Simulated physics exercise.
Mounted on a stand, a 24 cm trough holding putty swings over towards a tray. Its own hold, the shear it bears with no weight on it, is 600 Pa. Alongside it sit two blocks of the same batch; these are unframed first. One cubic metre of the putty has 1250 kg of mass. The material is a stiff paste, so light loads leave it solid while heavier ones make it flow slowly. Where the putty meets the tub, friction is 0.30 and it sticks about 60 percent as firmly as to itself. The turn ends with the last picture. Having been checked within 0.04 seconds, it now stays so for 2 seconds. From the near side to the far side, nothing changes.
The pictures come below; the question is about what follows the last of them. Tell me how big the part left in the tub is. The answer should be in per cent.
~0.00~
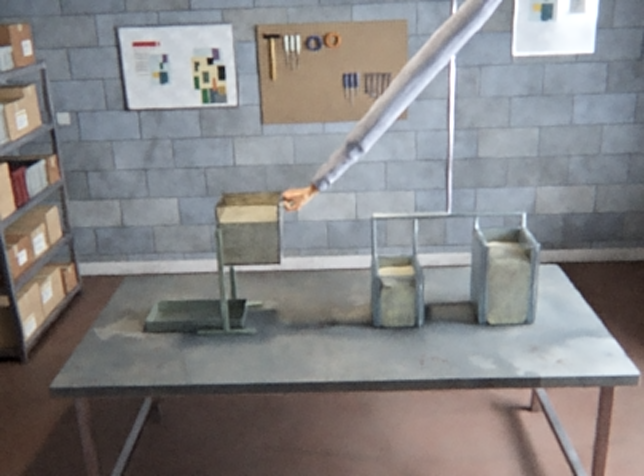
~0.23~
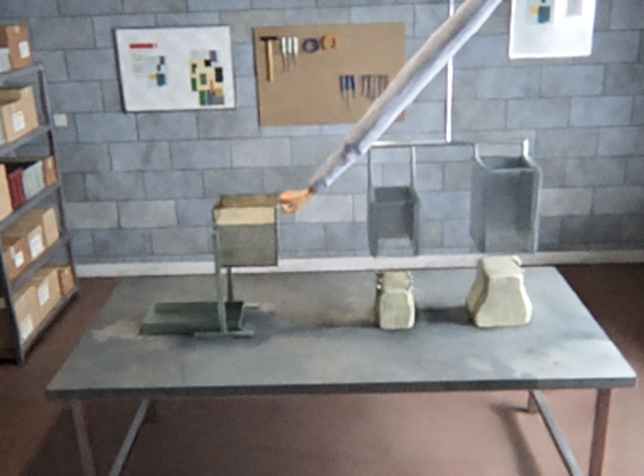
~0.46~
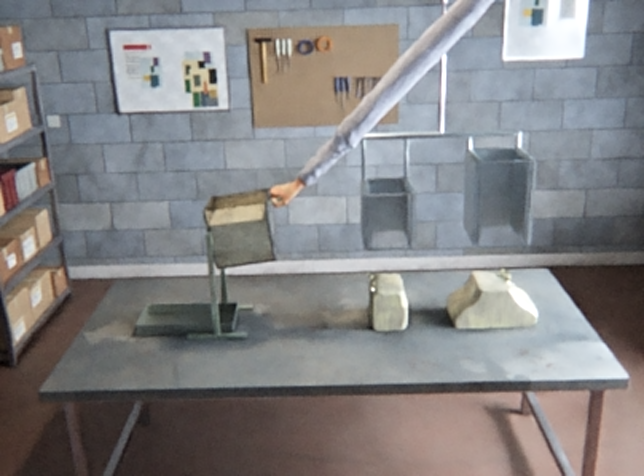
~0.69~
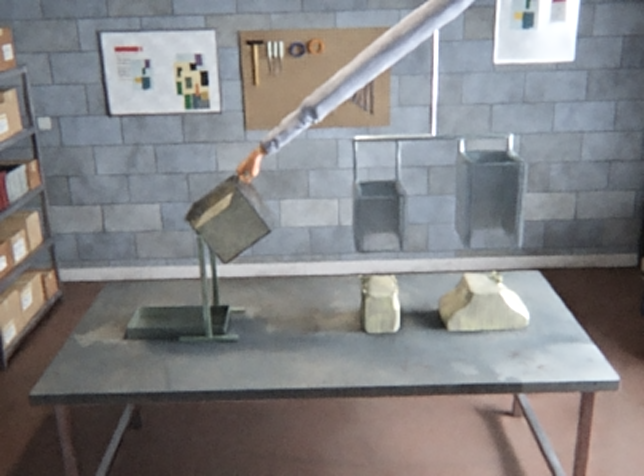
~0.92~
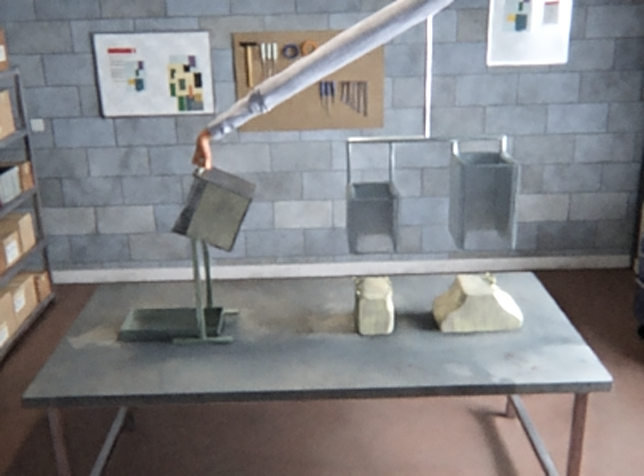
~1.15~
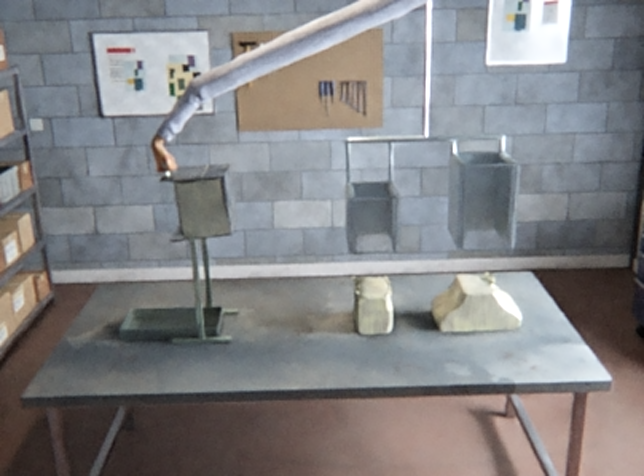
I would say about 54 percent.
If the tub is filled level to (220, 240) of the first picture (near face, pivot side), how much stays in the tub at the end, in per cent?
100 %.
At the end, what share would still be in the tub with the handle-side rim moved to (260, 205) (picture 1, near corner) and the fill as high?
Some 100 per cent, I reckon.
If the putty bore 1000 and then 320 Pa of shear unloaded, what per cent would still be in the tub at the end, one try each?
Going in order, it's 100 % and then 40 %.
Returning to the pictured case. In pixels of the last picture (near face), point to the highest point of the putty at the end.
Near (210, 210).
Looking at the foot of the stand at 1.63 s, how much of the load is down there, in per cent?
Roughly 0 per cent.
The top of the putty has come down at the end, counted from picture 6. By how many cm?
The top ends up some 12 cm below its level in the last picture.
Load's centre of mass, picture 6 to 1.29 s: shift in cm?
Shift: Some 4 cm.
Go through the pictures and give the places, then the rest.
Handle-side rim at (277, 206), tilt 0 degrees; highest point of the putty at (264, 221); test blocks 19 cm, 29 cm high (left to right), in the first frame.
Handle-side rim at (274, 208), tilt 0 degrees; highest point of the putty at (261, 222); test blocks 18 cm, 24 cm high (left to right), in the second frame.
Handle-side rim at (264, 203), tilt 7 degrees; highest point of the putty at (262, 218); test blocks 18 cm, 18 cm high (left to right), in the third frame.
Handle-side rim at (233, 183), tilt 35 degrees; highest point of the putty at (240, 198); test blocks 18 cm, 18 cm high (left to right), in the fourth frame.
Handle-side rim at (192, 176), tilt 66 degrees; highest point of the putty at (206, 184); test blocks 18 cm, 18 cm high (left to right), in the fifth frame.
Handle-side rim at (161, 182), tilt 93 degrees; highest point of the putty at (216, 180); test blocks 18 cm, 18 cm high (left to right), in the sixth frame.
By 1.29 s, the tub is at 93 degrees and holds 100 %.
By 1.46 s, the tub is at 93 degrees and holds 76 %.
By 1.63 s, the tub is at 93 degrees and holds 57 %.
By 1.80 s, the tub is at 93 degrees and holds 54 %.
By 3.15 s, at the end, the tub is at 93 degrees and holds 54 %.
